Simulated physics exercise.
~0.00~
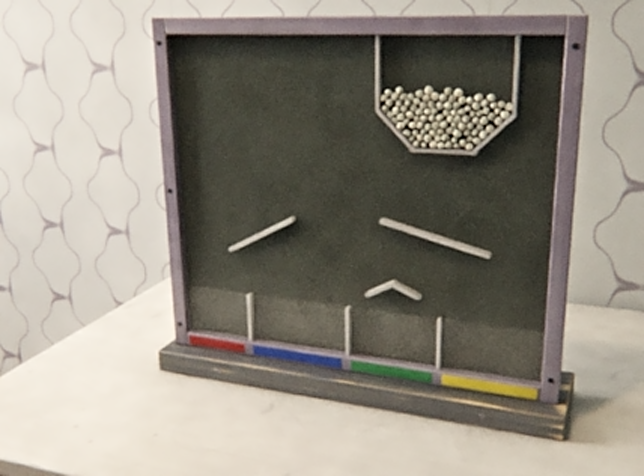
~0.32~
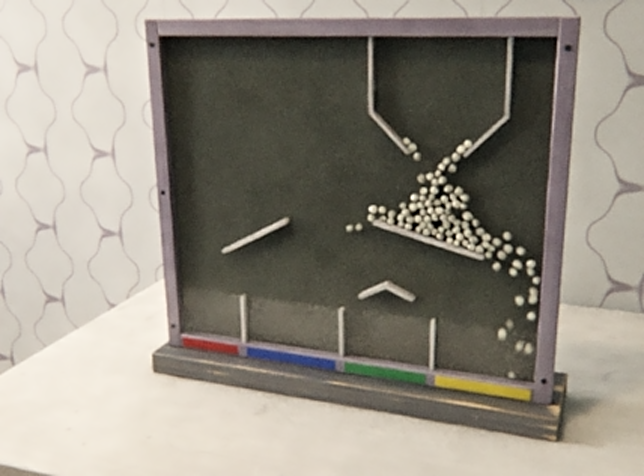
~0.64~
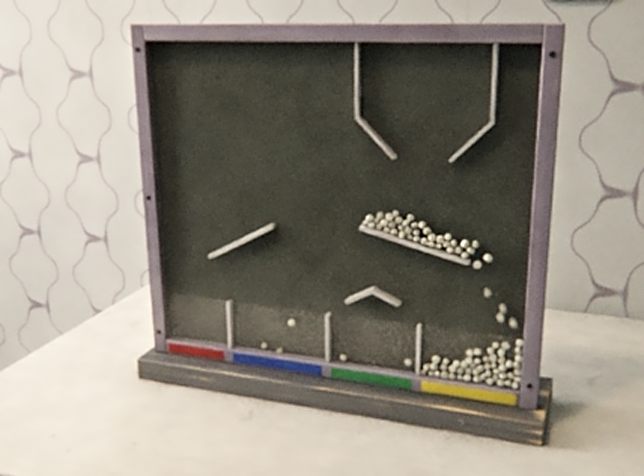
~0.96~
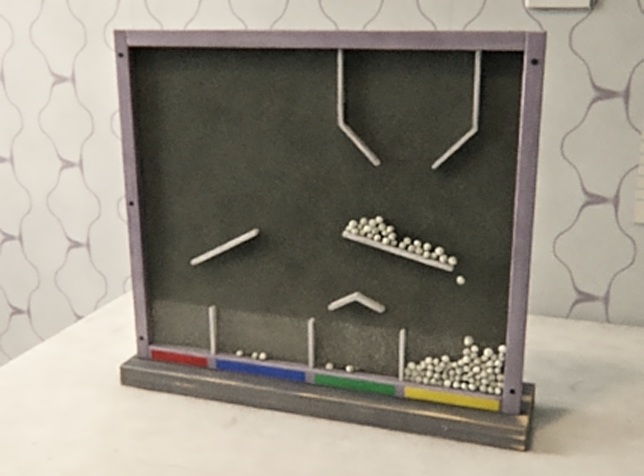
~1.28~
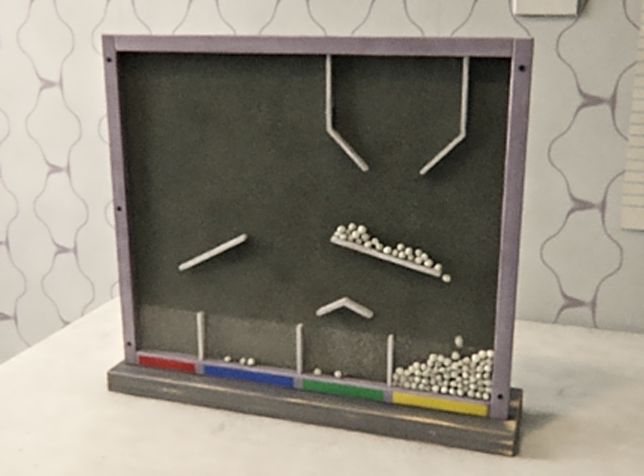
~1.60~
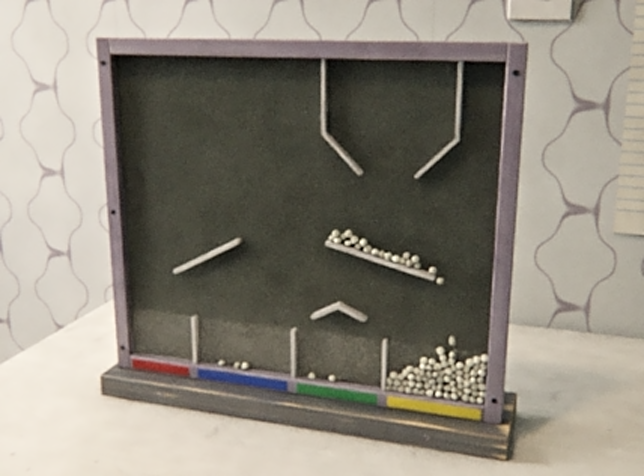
Small pale beads poured from a hopper onto a sloping ledge and spilled off its right end, heaping up in the yellow bin, while a few landed in blue and green, red stayed empty, and some were left lying on the ledge.
